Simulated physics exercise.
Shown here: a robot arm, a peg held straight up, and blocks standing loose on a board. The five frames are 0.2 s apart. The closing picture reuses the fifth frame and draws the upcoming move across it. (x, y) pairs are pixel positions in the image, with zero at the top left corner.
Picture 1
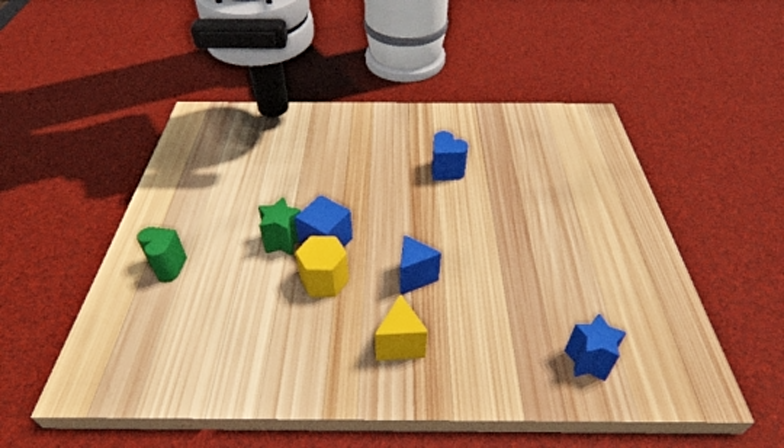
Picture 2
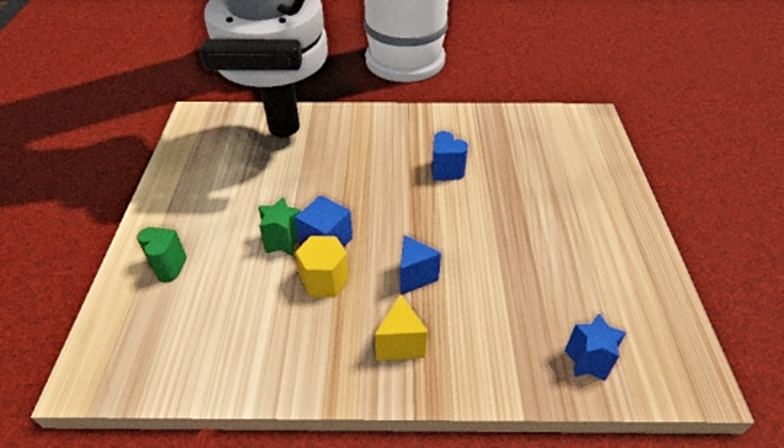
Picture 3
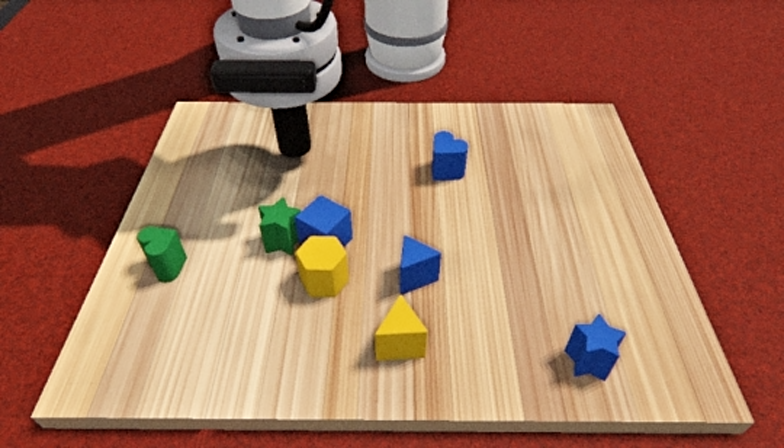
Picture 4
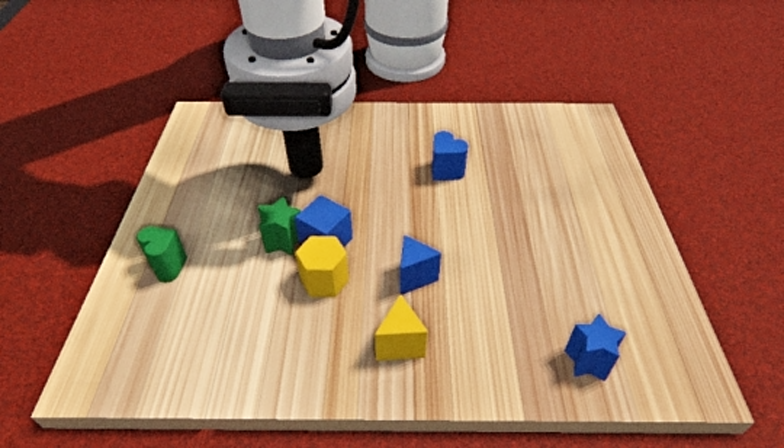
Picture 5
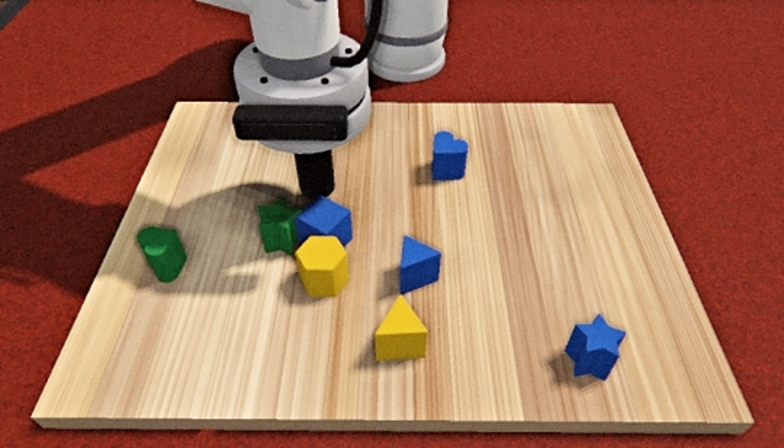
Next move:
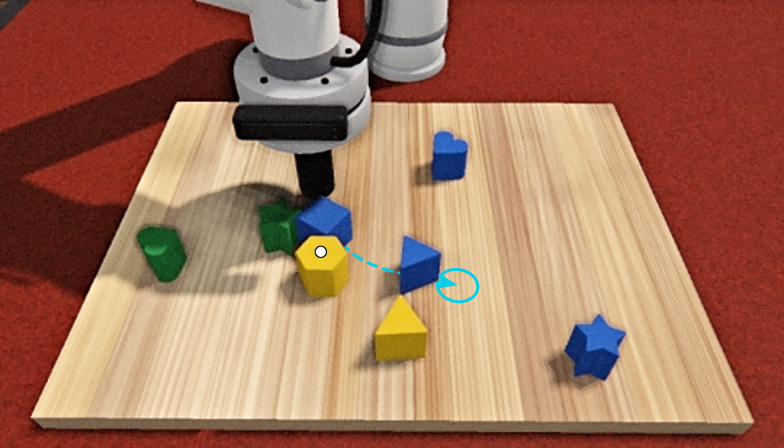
On a wooden board scattered with green, blue and yellow blocks, a robot arm moved its upright black peg toward the viewer and slightly right, nearing the clustered blocks, while every block stayed still.
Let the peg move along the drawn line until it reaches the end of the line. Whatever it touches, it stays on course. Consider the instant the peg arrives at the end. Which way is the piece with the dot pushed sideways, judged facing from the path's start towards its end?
Taking start-to-end as forward, the block's sideways shift goes to the right.
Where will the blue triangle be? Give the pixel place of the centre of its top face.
Its top middle will sit at (494, 272).
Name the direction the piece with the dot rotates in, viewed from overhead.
Its rotation is clockwise.
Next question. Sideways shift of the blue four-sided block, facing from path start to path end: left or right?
The right.
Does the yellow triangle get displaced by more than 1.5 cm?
No.
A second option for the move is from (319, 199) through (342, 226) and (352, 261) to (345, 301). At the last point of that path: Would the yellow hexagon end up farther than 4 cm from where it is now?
Final answer: Yes.
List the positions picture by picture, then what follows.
In the first picture, tip of the peg at (274, 110), middles of tops, green star at (277, 212), yellow hexagon at (321, 252), blue four-sided block at (323, 213), yellow triangle at (401, 319), blue triangle at (416, 251).
In the second picture, peg at (284, 129), nothing pushed.
In the third picture, peg at (295, 149), nothing pushed.
In the fourth picture, peg at (306, 169), nothing pushed.
In the fifth picture, peg at (318, 189), green star at (277, 212), yellow hexagon at (321, 252), blue four-sided block at (323, 213), yellow triangle at (401, 319), blue triangle at (416, 251).
The line goes from (319, 199) by way of (340, 241) and (390, 271) to (458, 285); the dot is on the yellow hexagon.
What follows on the original path. One third of the way, peg at (339, 231); yellow hexagon at (318, 280), turned 35° clockwise; blue four-sided block at (344, 248).
Two thirds of the way, peg at (391, 261); yellow hexagon at (314, 291), turned 50° clockwise; blue four-sided block at (363, 277), turned 45° clockwise; blue triangle at (424, 253), turned 15° clockwise.
At the end, peg at (459, 275); green star unmoved; yellow hexagon at (314, 291), turned 50° clockwise; blue four-sided block at (363, 277), turned 45° clockwise; yellow triangle unmoved; blue triangle at (494, 272), turned 30° clockwise.
